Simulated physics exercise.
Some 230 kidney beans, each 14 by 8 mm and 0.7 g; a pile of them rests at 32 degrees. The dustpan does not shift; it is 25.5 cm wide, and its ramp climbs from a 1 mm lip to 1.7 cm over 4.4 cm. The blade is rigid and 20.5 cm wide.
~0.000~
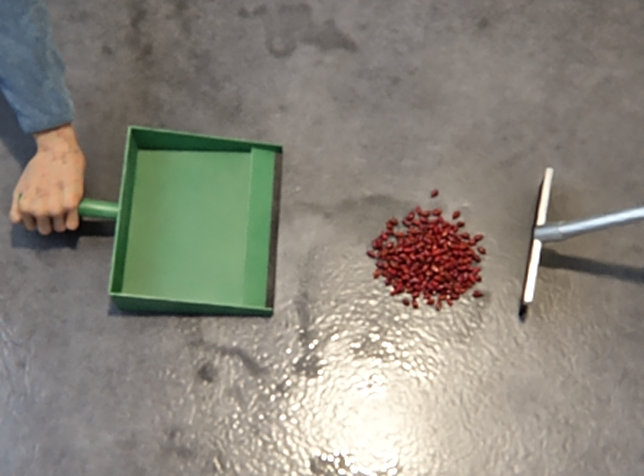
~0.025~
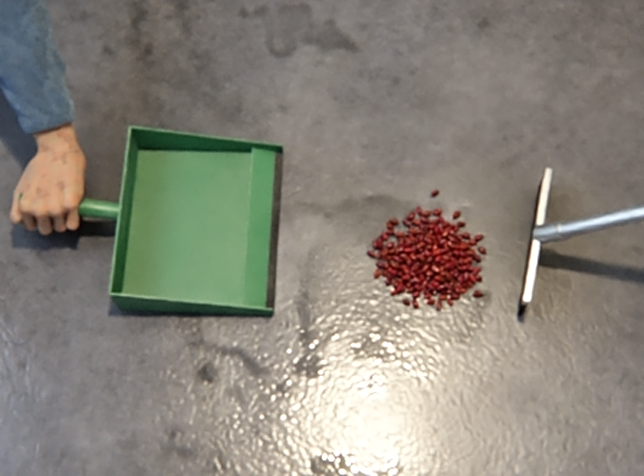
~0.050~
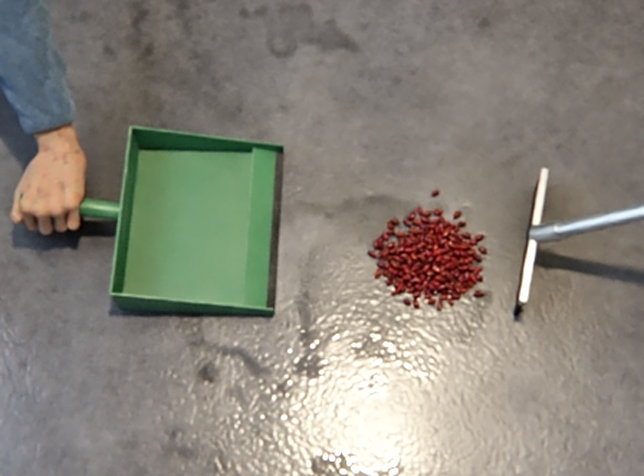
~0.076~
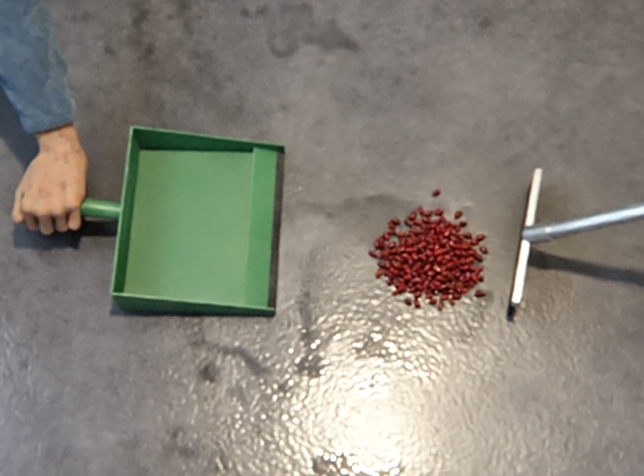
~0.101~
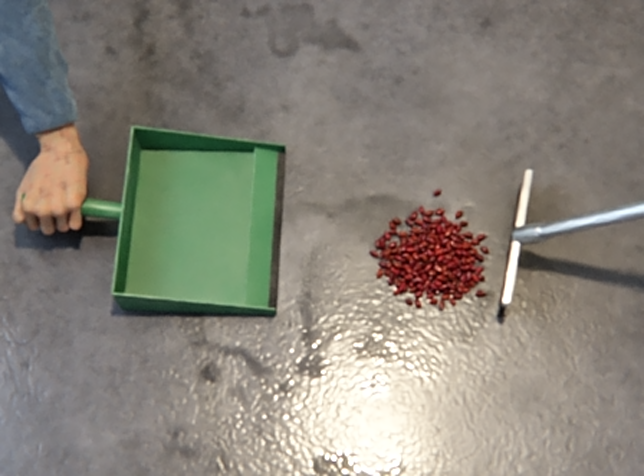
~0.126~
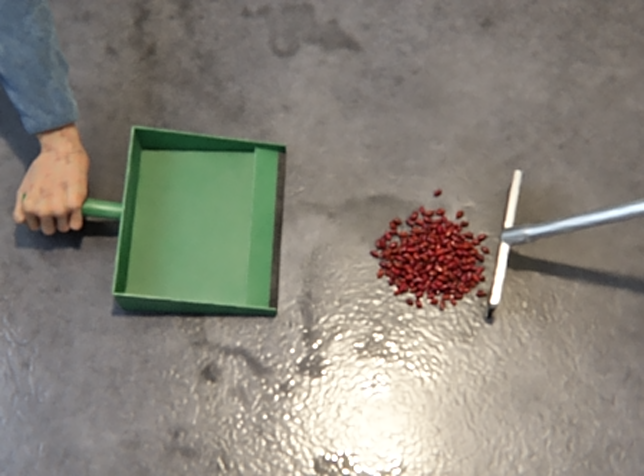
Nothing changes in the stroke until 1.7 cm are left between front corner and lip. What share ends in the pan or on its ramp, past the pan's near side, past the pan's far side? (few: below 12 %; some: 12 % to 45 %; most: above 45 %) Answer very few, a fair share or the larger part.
In the pan or on its ramp: A fair share; past the pan's near side: Very few; past the pan's far side: Very few.
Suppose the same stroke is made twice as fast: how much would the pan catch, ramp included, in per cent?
Then about 60 per cent.
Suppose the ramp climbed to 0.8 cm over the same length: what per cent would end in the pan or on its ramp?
It would be near 35 per cent.
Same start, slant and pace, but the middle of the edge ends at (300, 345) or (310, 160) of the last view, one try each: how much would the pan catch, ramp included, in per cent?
About 5 and 20 per cent.
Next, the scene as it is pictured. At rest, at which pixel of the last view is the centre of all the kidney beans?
Near (285, 250).
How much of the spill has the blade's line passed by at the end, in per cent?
Roughly 5 per cent.
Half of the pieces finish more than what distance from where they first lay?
Roughly 22 cm.
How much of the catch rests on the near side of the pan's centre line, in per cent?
Some 80 per cent.
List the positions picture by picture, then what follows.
In the first picture, blade from (527, 301) to (548, 174), moved 0.0 cm, 0 of the pieces shifted so far; middle of the pieces at (429, 260); pan at (190, 228).
In the second picture, blade from (526, 301) to (547, 174), moved 0.2 cm, 0 of the pieces shifted so far; middle of the pieces at (430, 260).
In the third picture, blade from (522, 301) to (544, 174), moved 0.8 cm, 0 of the pieces shifted so far; middle of the pieces at (430, 260).
In the fourth picture, blade from (515, 302) to (537, 175), moved 1.9 cm, 0 of the pieces shifted so far; middle of the pieces at (431, 260).
In the fifth picture, blade from (506, 303) to (528, 176), moved 3.4 cm, 0 of the pieces shifted so far; middle of the pieces at (432, 260).
In the sixth picture, blade from (494, 304) to (517, 177), moved 5.1 cm, 0 of the pieces shifted so far; middle of the pieces at (433, 260); pan at (193, 228). The blade's pace is about 0.67 m/s, heading 7 degrees towards the viewer's side.
After 0.34 s, middle of the blade 18 cm from the lip; 0 % over the lip, far side 0 %, near side 5 %.
After 0.48 s, middle of the blade 8 cm from the lip; 0 % over the lip, far side 0 %, near side 5 %.
After 0.75 s, middle of the blade 4 cm from the lip; 25 % over the lip, far side 5 %, near side 5 %.
In the end, at 2.4 s, pan 25 %, near side 5 %, far side 5 %, in front of the lip or behind the blade 65 %.
